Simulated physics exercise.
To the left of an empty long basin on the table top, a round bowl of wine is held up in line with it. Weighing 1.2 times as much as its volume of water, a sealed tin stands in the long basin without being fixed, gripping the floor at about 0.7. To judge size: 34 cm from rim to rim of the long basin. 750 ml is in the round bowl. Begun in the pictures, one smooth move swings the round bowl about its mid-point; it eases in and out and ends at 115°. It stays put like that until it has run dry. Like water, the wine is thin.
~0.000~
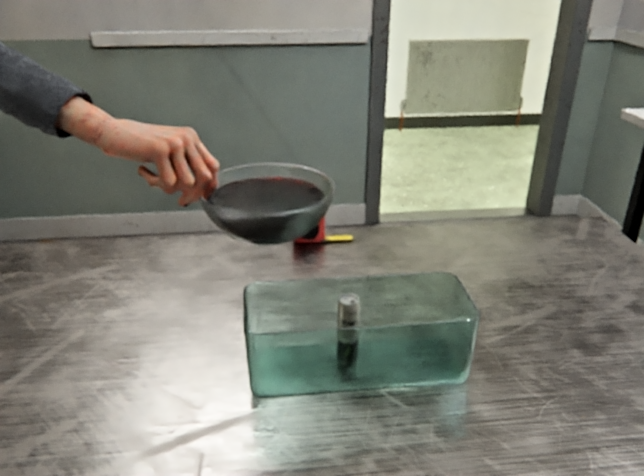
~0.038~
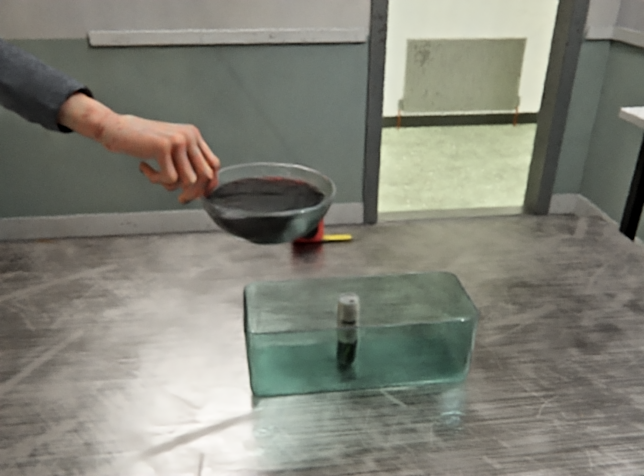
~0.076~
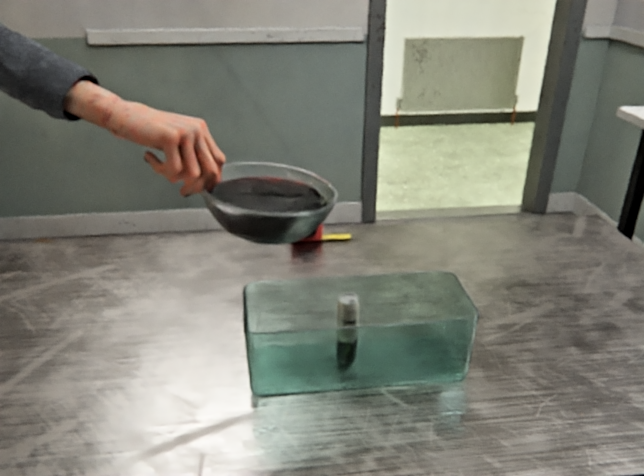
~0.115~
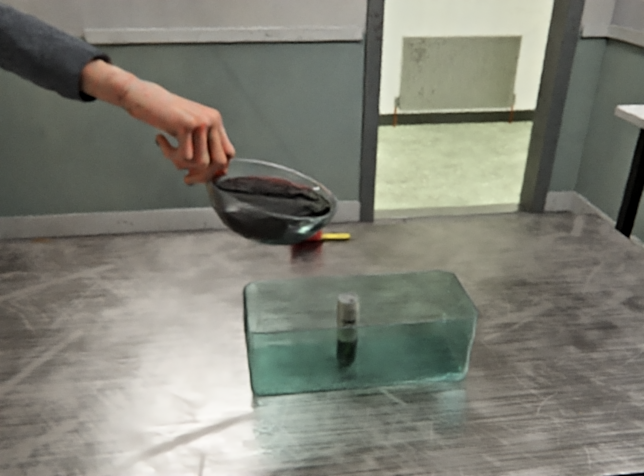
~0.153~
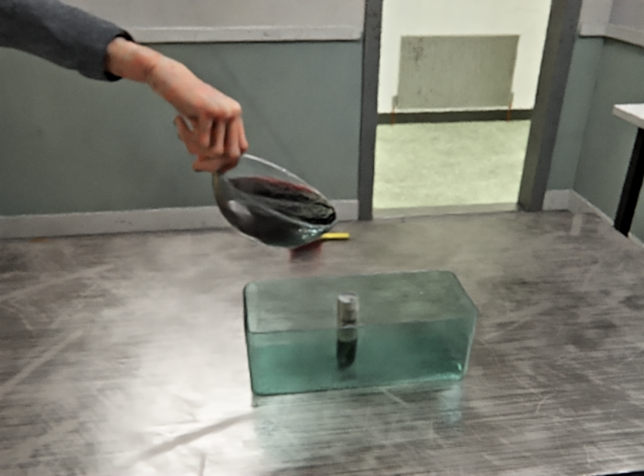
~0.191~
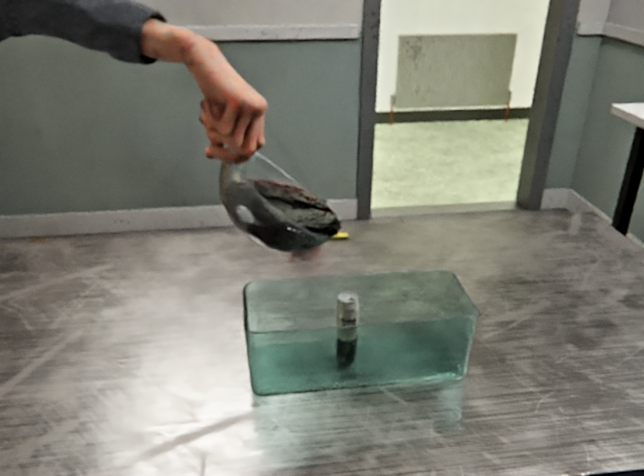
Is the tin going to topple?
No: It never tilts over.
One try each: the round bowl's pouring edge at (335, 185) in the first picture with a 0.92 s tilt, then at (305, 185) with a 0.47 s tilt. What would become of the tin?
First it stays on its base; then it tips over.
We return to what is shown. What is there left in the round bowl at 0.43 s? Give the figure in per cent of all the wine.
Near 0 in a hundred.
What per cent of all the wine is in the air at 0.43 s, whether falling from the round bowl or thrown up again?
Close to 22 in a hundred.
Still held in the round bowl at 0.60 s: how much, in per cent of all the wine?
What remains is about 0 percent of it all.
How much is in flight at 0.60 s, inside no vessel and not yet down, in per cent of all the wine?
9 per cent or so.
By 0.43 s the tilt is 112° and 0 per cent is still to pour; the tin stands where it began.
By 0.60 s the tilt is 115° and 0 per cent is still to pour; the tin leans 5°.
By 0.77 s the tilt is 115° and 0 per cent is still to pour; the tin stands where it began.
By 0.97 s the tilt is 115° and 0 per cent is still to pour; the tin stands where it began.
At rest the tin stands where it began.
